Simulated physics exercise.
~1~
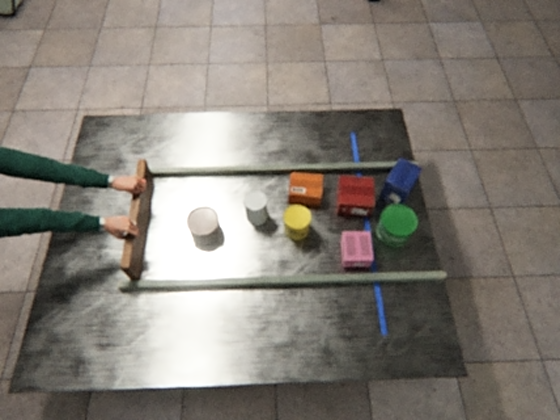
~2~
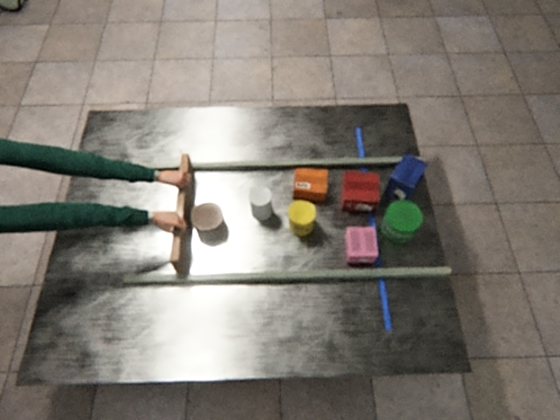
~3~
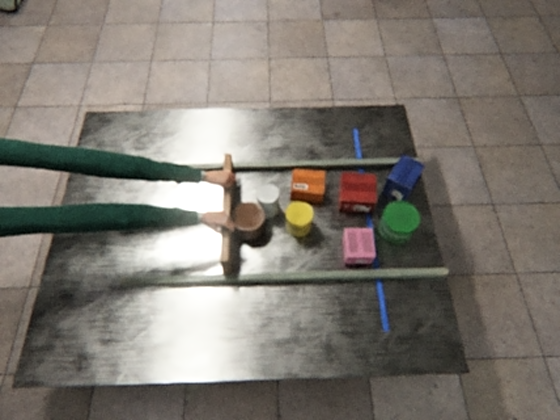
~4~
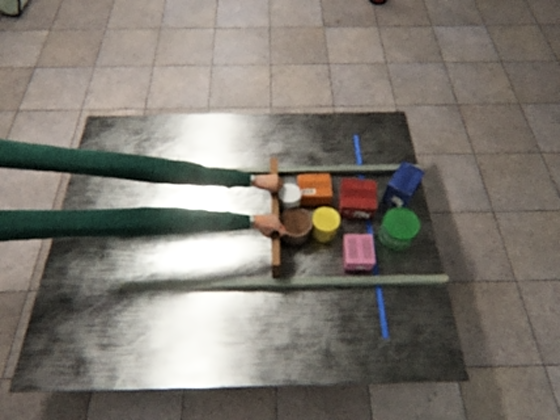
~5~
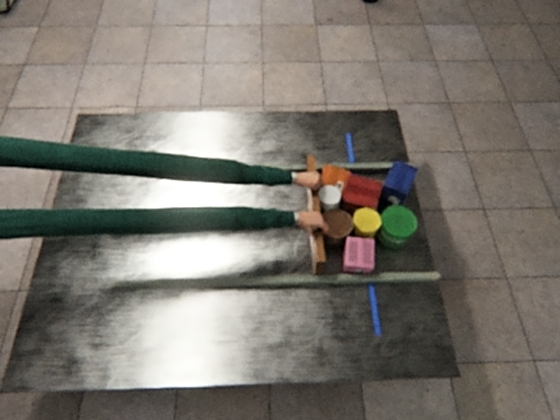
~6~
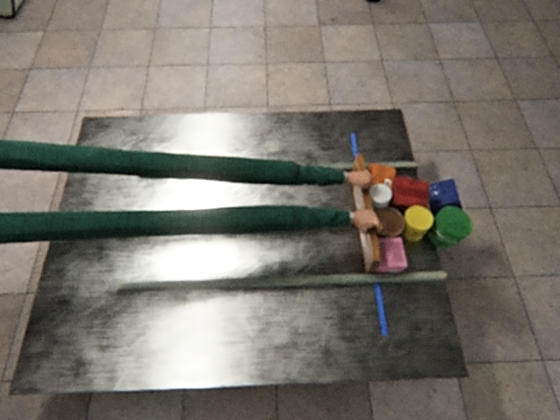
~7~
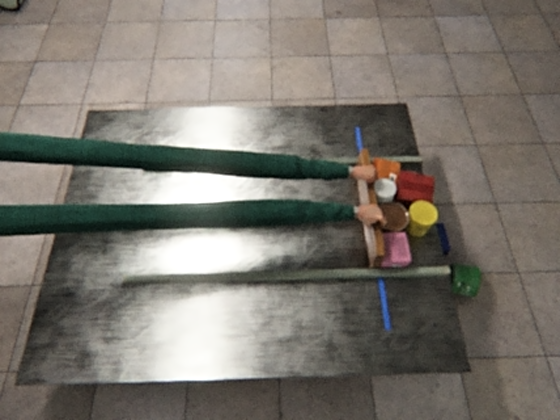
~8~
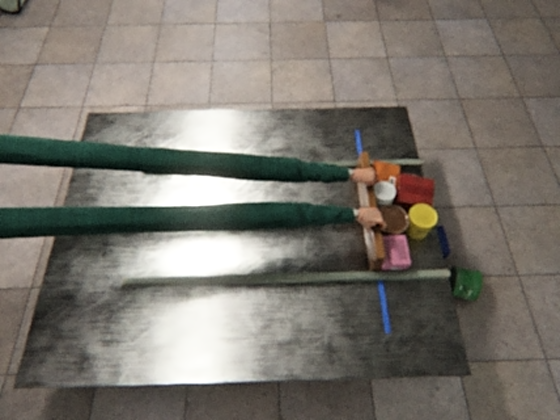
Green-sleeved arms pushing a plank rightward across a dark deck, bunching boxes and pails until green pail and blue parcel fall off.
